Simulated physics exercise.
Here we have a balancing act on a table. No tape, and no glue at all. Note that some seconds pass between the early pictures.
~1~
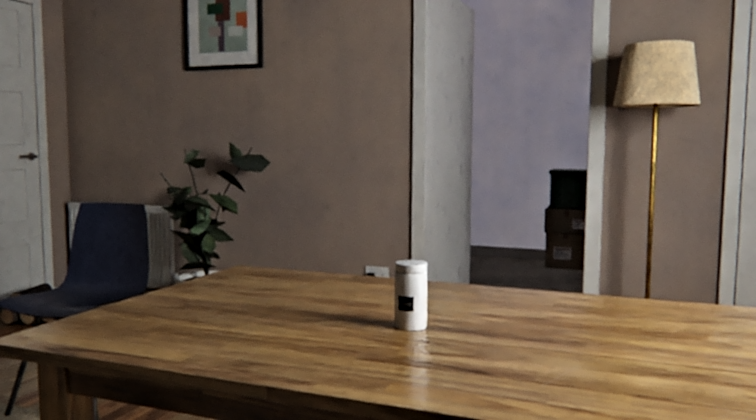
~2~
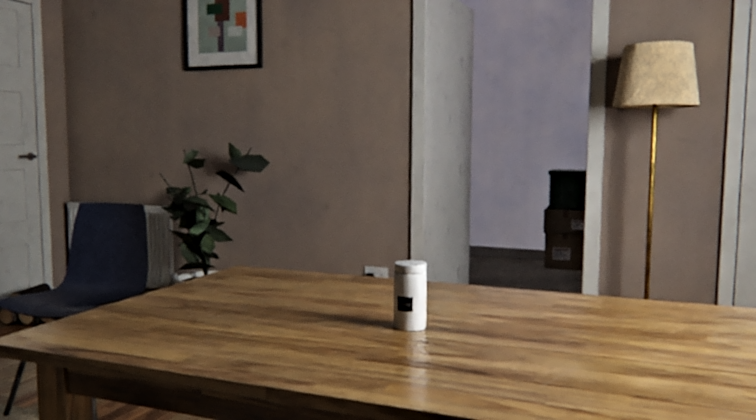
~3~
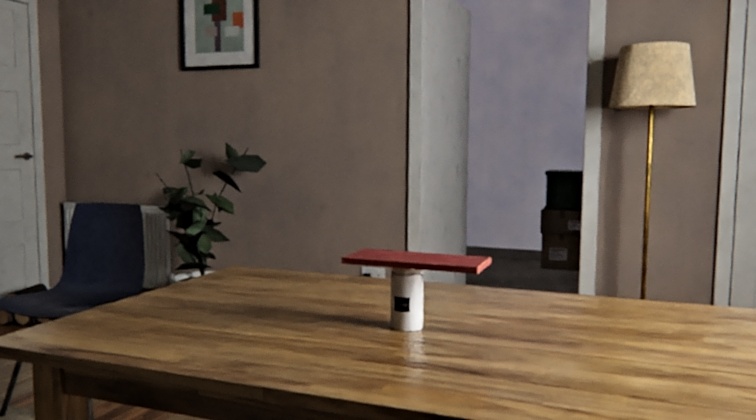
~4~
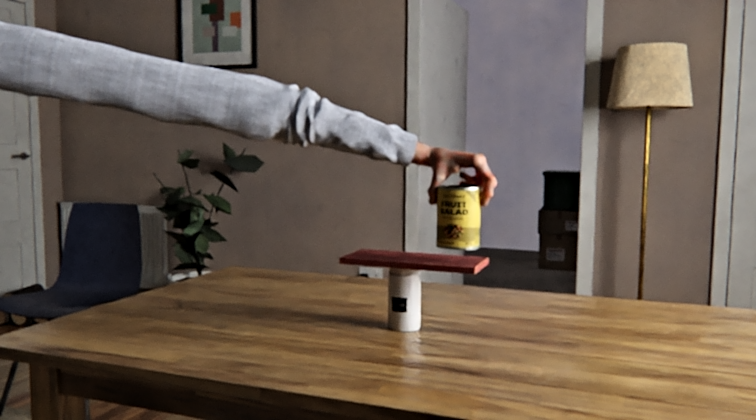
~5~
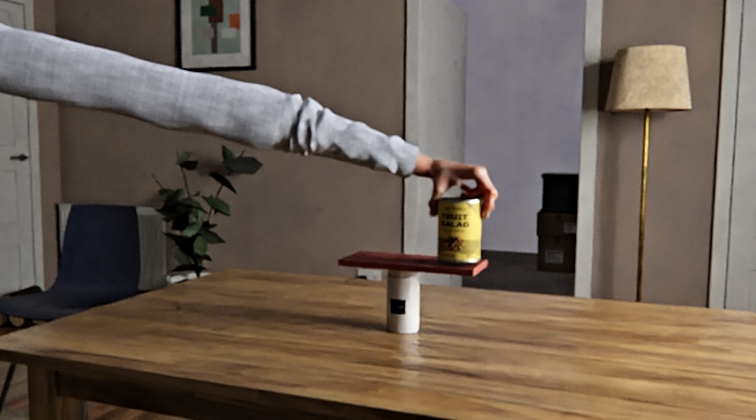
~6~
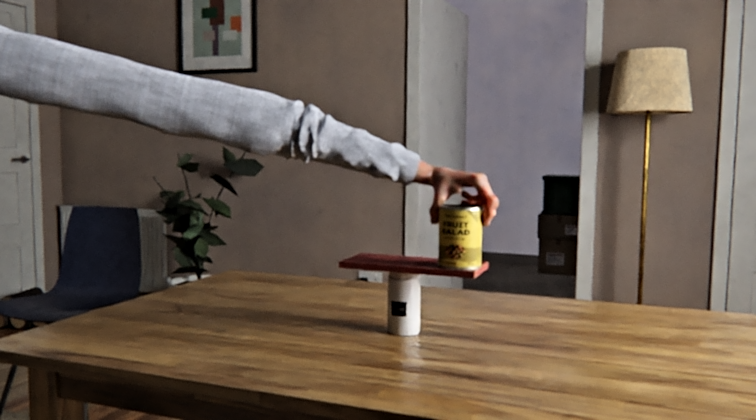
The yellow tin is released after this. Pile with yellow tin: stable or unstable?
I predict it will be unstable.
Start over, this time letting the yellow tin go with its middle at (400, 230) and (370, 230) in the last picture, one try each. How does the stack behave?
First try: Stands; second try: Topples.
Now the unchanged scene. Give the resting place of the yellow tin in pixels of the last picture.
Roughly pixel (512, 327) in the last picture.
Then, 0.30 s later than the last frame, yellow tin now fallen; red board tilted by 57°.
Then, 0.40 s later than the last frame, red board on its side.
Then, 0.50 s later than the last frame, as before.
Then, 1.10 s later than the last frame, red board now fallen.
When it is over, fallen, red board and yellow tin; white jar as before. End places, in pixels of the last picture, yellow tin near (512, 327). The stack comes apart.
